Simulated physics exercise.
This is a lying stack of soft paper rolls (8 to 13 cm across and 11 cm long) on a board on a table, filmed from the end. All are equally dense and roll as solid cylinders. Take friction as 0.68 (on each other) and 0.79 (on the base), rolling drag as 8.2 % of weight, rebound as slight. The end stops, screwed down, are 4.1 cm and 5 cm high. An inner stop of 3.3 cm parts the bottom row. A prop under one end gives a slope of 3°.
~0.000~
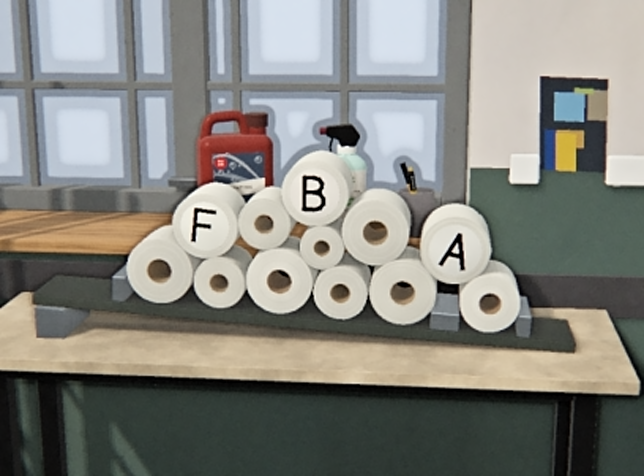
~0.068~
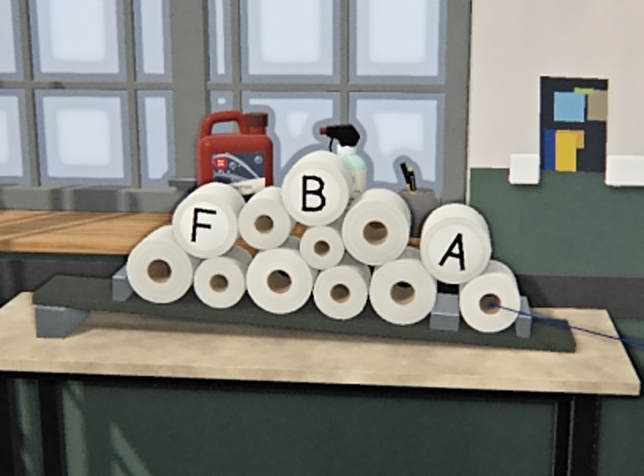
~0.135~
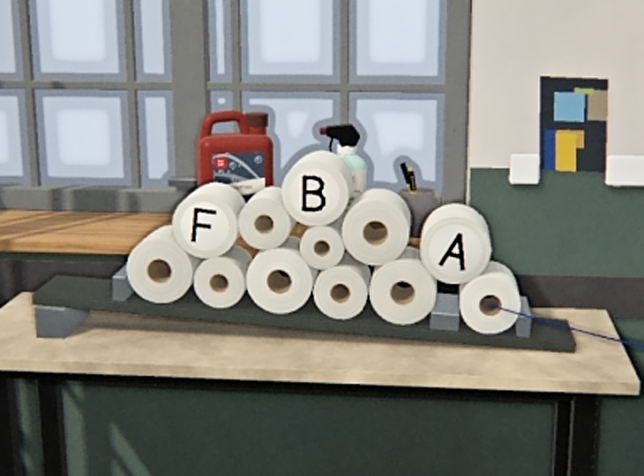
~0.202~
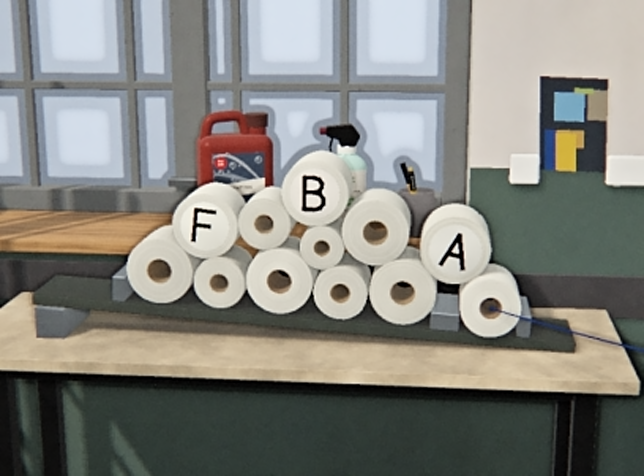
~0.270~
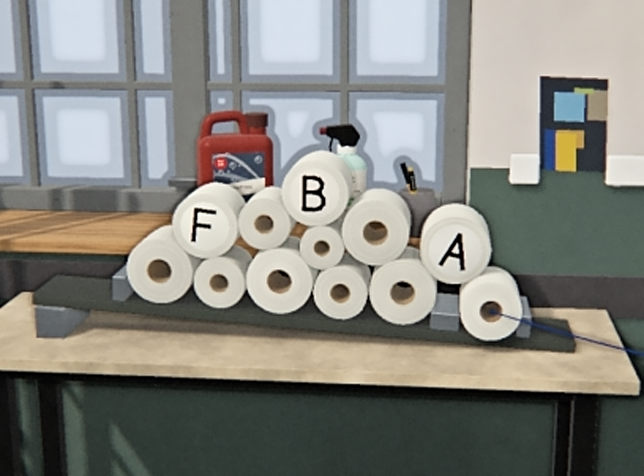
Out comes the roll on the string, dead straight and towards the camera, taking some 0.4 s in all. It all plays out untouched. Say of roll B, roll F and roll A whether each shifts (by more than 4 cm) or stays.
B stays, F stays, A shifts.
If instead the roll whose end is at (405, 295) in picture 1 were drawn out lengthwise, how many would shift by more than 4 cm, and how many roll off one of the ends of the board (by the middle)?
Then 0 and 0.
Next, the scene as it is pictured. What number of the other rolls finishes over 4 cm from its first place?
The count is 1.
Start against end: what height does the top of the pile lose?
Some 0 cm lower.
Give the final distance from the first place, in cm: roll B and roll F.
Roll B: 0, roll F: 0.
After 0.60 s, 0 now displaced over 4 cm; B in place; F in place; A 1.4 cm right and 1.9 cm down.
After 0.69 s, 1 now displaced over 4 cm; B in place; F in place; A 4.5 cm right and 6 cm down.
At rest by 1.0 s, 1 moved over 4 cm; not one off the ends of the board; B in place; F in place; A 6 cm right and 8 cm down; top of the pile 35 cm high, from 35 cm.
